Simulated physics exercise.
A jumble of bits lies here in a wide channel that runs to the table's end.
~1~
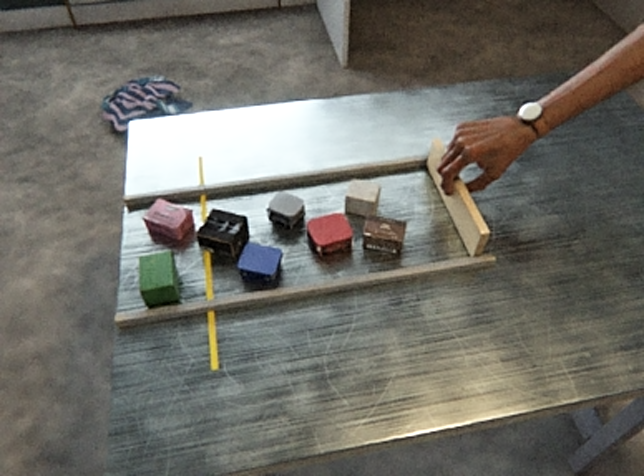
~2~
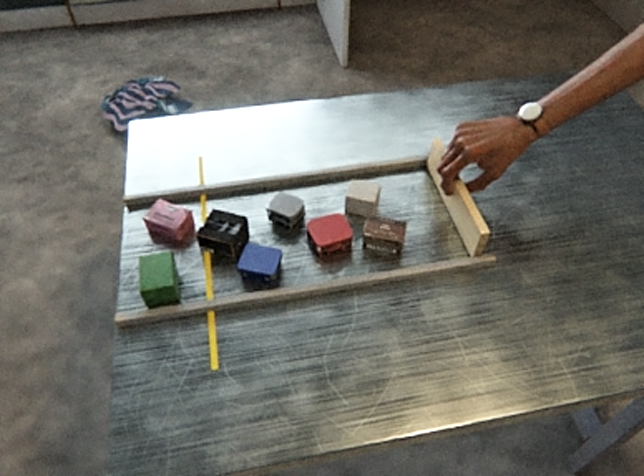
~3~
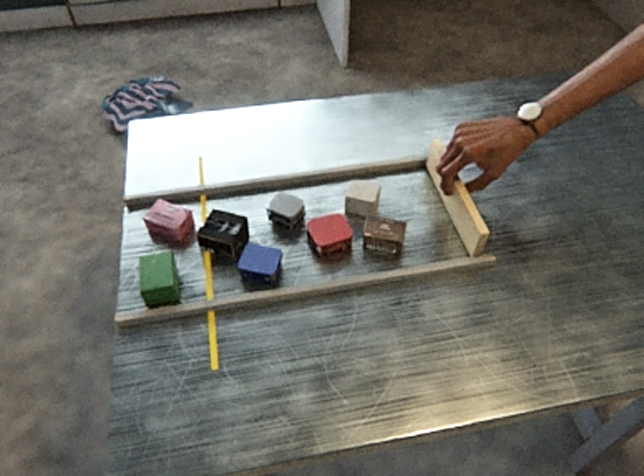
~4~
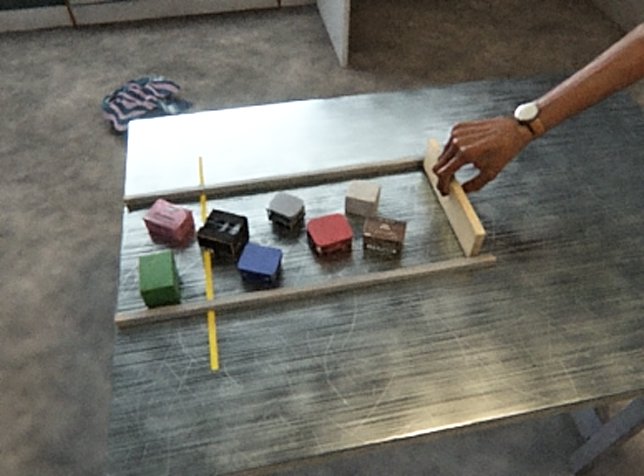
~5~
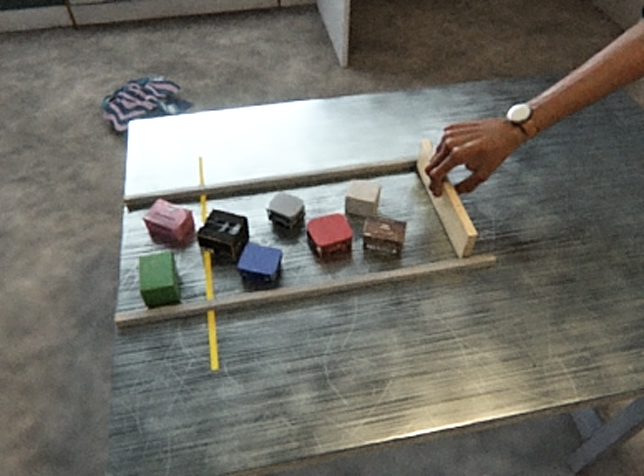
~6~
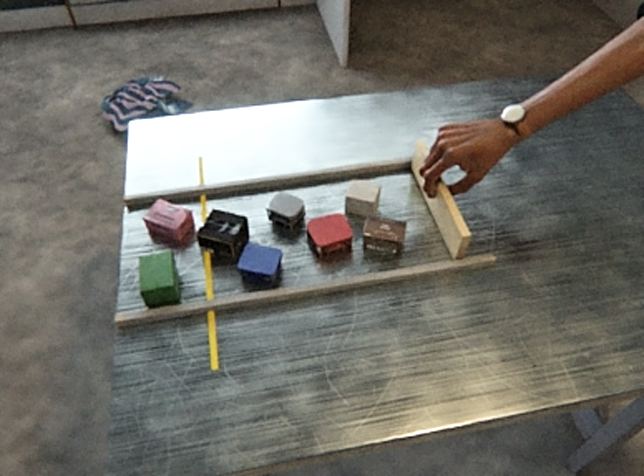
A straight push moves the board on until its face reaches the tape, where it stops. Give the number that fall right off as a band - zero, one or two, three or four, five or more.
Those that leave the table: One or a pair.
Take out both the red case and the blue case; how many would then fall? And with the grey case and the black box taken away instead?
Going first to second: 0 and 1.
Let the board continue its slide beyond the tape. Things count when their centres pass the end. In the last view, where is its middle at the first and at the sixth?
At the first moment about (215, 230), at the next about (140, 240).
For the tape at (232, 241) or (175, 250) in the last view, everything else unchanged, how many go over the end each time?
The counts: 0 and 4.
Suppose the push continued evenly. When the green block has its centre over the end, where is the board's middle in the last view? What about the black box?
Green block over the end: About (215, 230). Black box over the end: About (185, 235).
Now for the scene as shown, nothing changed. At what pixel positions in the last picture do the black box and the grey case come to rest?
In the last picture the black box sits around (141, 239) and the grey case around (185, 206).
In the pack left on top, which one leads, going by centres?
The pink box finishes closest.
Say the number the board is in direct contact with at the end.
That number would be 4.
A little later, none off yet; green block at rest near (159, 278); pink box at rest near (169, 220); black box at rest near (223, 233).
When it is over, the number that fall off is one or two; down, green block.
